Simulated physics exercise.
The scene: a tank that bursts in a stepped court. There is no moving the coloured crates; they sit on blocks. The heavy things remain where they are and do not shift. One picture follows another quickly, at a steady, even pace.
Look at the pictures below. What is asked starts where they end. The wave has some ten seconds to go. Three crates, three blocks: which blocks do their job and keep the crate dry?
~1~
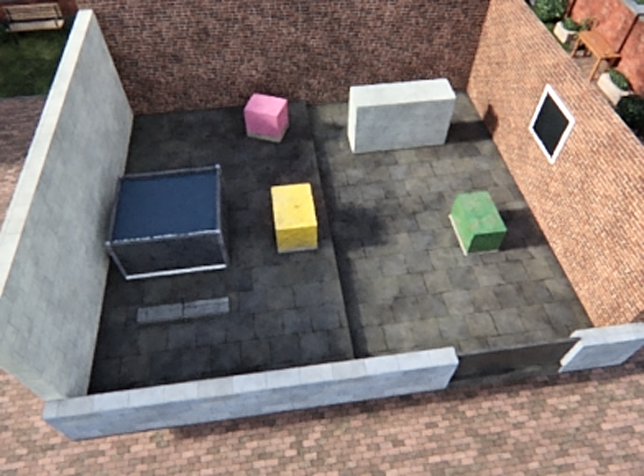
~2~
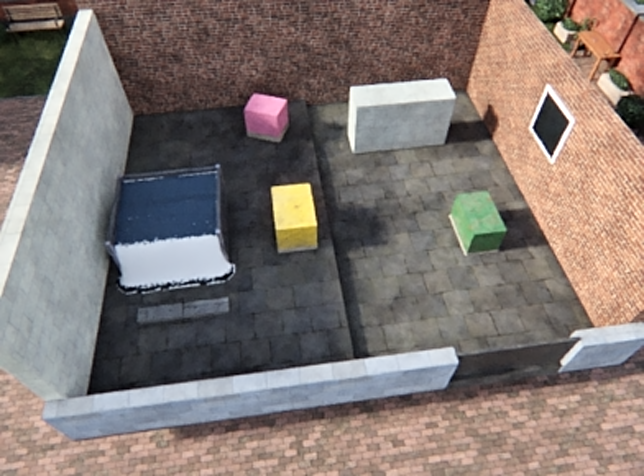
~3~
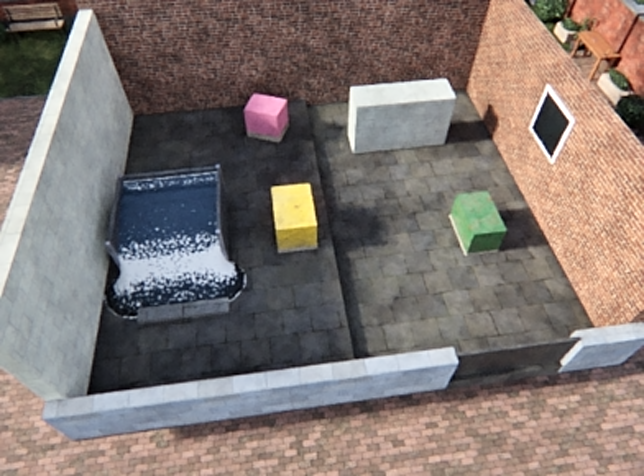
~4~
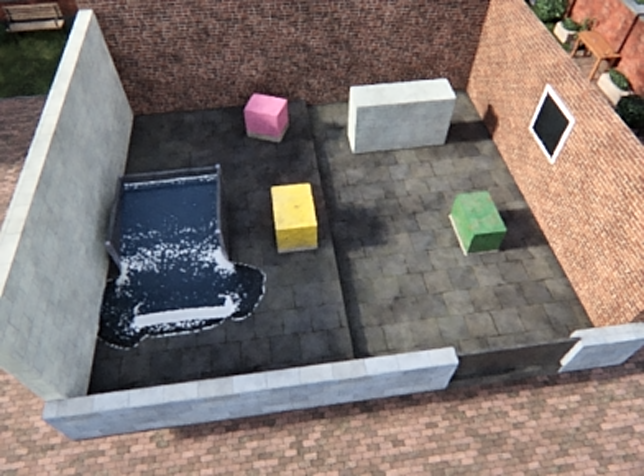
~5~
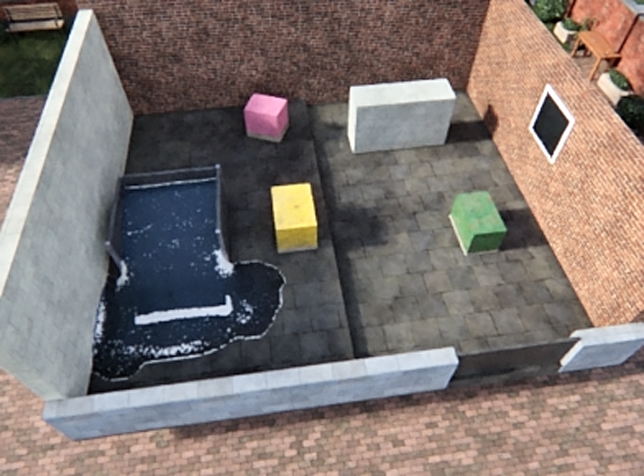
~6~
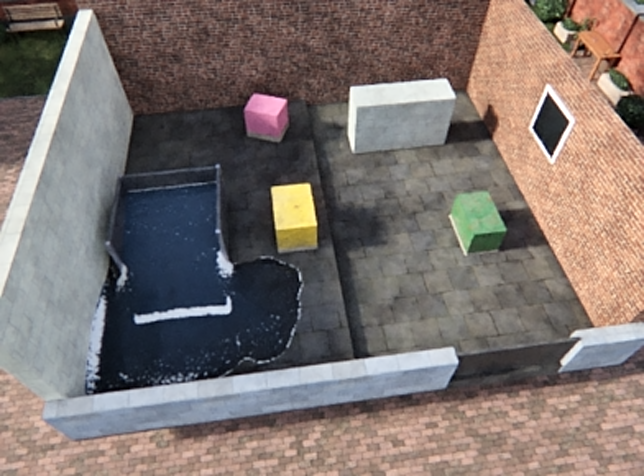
The yellow crate will have water on it; the pink crate will have no water on it; the green crate will have water on it.
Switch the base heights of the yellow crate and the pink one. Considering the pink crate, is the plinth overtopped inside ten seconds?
The pink one is not reached.
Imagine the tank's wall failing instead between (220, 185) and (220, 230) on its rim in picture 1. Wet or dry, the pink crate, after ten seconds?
Pink crate: Overtopped.
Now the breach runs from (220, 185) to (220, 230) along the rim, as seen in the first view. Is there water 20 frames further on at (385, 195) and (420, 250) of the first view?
The first spot is unreached, the second unreached.
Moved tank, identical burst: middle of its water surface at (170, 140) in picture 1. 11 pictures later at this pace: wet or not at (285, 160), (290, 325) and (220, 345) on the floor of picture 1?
Untouched, submerged, submerged.
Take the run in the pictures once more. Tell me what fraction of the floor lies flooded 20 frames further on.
It works out to about 40 in a hundred.
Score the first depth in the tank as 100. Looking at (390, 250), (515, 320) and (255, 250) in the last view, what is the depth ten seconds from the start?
Going place by place: 6 %, 6 % and 2 %.
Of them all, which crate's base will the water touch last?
I'd go with the pink-painted one.
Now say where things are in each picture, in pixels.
The first picture shows still water in the open tank at (168, 206).
In the second picture, water pours out at (174, 260) and has run to (121, 280).
In the third picture, water pours out at (174, 261) and has run to (111, 299).
In the fourth picture, water pours out at (175, 262) and has run to (99, 329).
In the fifth picture, water pours out at (175, 262) and has run to (104, 371).
In the sixth picture, water pours out at (175, 263) and has run to a hidden place.
A moment on, water covers 20 % of the floor; the yellow crate not reached, the pink crate not reached, the green crate not reached.
Next, water covers 25 % of the floor; the yellow crate not reached, the pink crate not reached, the green crate not reached.
Then, water covers 40 % of the floor; the yellow crate water round its plinth, the pink crate not reached, the green crate water round its plinth.
Later, water covers 65 % of the floor; the yellow crate water round its plinth, the pink crate not reached, the green crate water round its plinth.
In the end, water covers 85 % of the floor; the yellow crate was topped, the pink crate stayed above the water, the green crate was topped.
